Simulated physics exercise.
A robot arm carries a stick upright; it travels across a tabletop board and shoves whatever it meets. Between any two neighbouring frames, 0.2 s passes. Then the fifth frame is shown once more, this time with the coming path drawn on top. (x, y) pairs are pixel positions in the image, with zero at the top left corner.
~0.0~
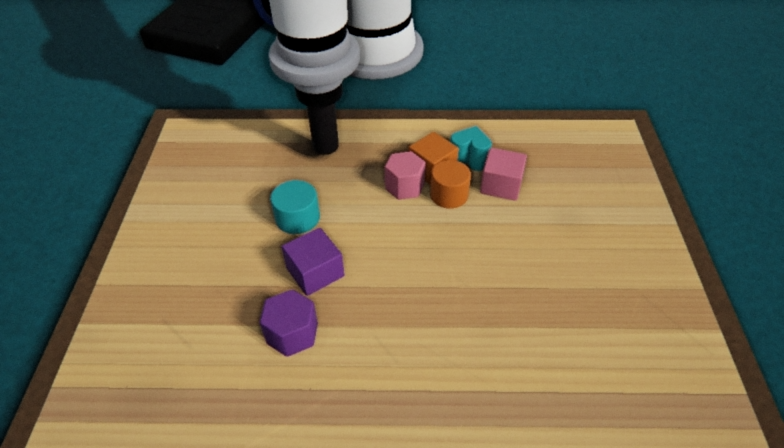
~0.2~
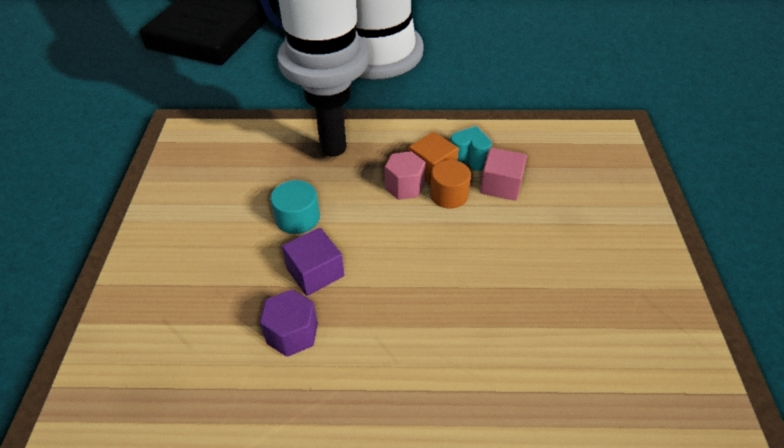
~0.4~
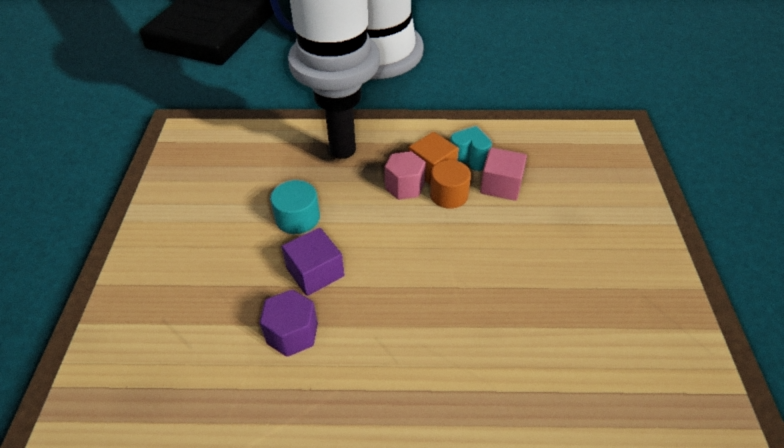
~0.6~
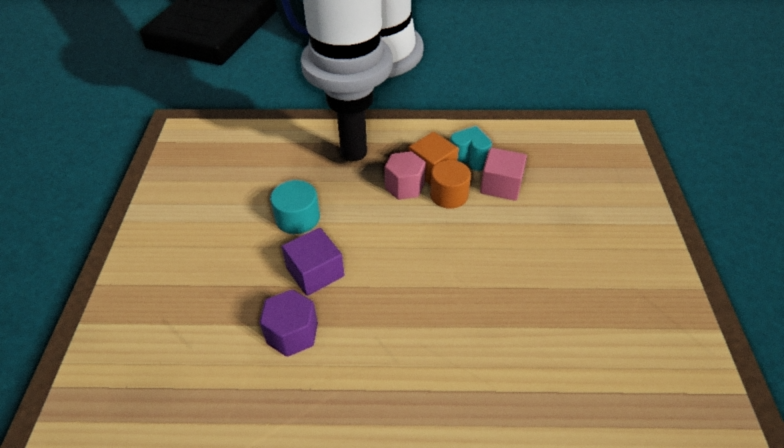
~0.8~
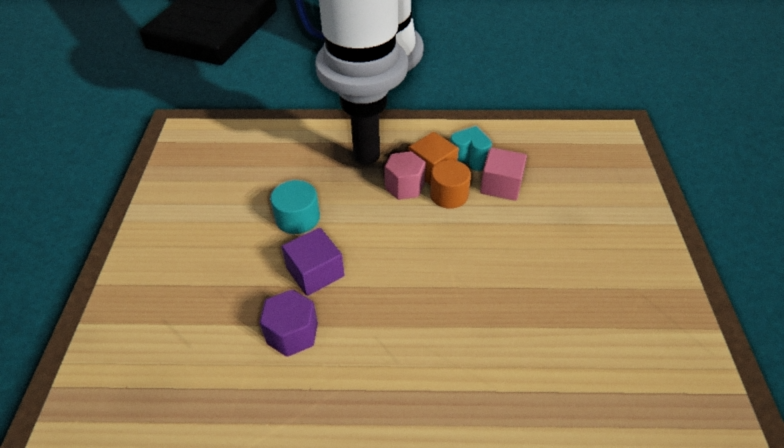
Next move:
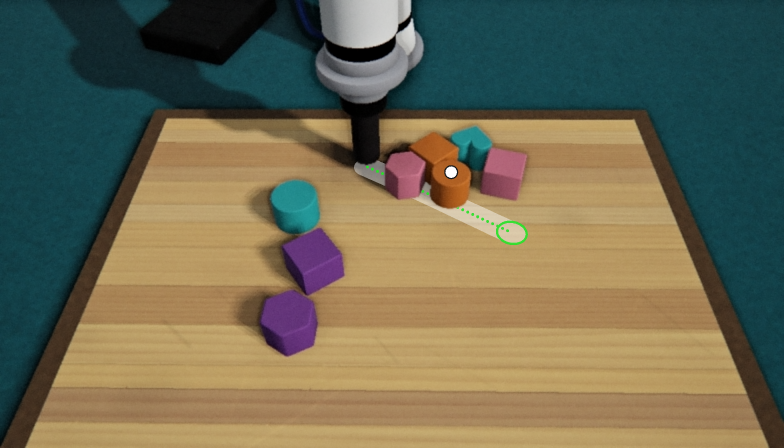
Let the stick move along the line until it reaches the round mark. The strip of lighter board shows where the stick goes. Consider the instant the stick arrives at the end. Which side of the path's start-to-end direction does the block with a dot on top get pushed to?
The shift is to the left of that direction.
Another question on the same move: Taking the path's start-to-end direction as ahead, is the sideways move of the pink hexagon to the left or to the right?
Side: Right.
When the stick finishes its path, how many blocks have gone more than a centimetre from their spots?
Blocks displaced: 2.
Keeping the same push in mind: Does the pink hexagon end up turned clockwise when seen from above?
Yes, that is what happens.
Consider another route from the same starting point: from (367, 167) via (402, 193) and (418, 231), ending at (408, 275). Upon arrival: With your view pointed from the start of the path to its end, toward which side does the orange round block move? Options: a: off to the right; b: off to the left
(b)
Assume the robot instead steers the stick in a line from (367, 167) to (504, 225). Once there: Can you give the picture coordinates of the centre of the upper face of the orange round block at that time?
Just about (545, 204).
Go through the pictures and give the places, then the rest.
Lower end of the stick (326, 148), tops of blocks, pink hexagon (405, 164), orange square (434, 147), orange round block (451, 172), in the first frame.
Stick (334, 149), blocks as before, in the second frame.
Stick (343, 151), blocks as before, in the third frame.
Stick (354, 154), blocks as before, in the fourth frame.
Stick (367, 157), pink hexagon (405, 164), orange square (434, 147), orange round block (451, 172), in the fifth frame.
The drawn path runs in a line from (367, 167) to (512, 233); the dot is on the orange round block.
What follows on the original path. One third of the way, stick (413, 177); pink hexagon (432, 184), turned 35° clockwise; orange round block (470, 181).
Two thirds of the way, stick (462, 199); pink hexagon (455, 210), turned 95° clockwise; orange round block (498, 189).
At the end, stick (514, 223); pink hexagon (455, 212), turned 100° clockwise; orange square not moved; orange round block (543, 195).
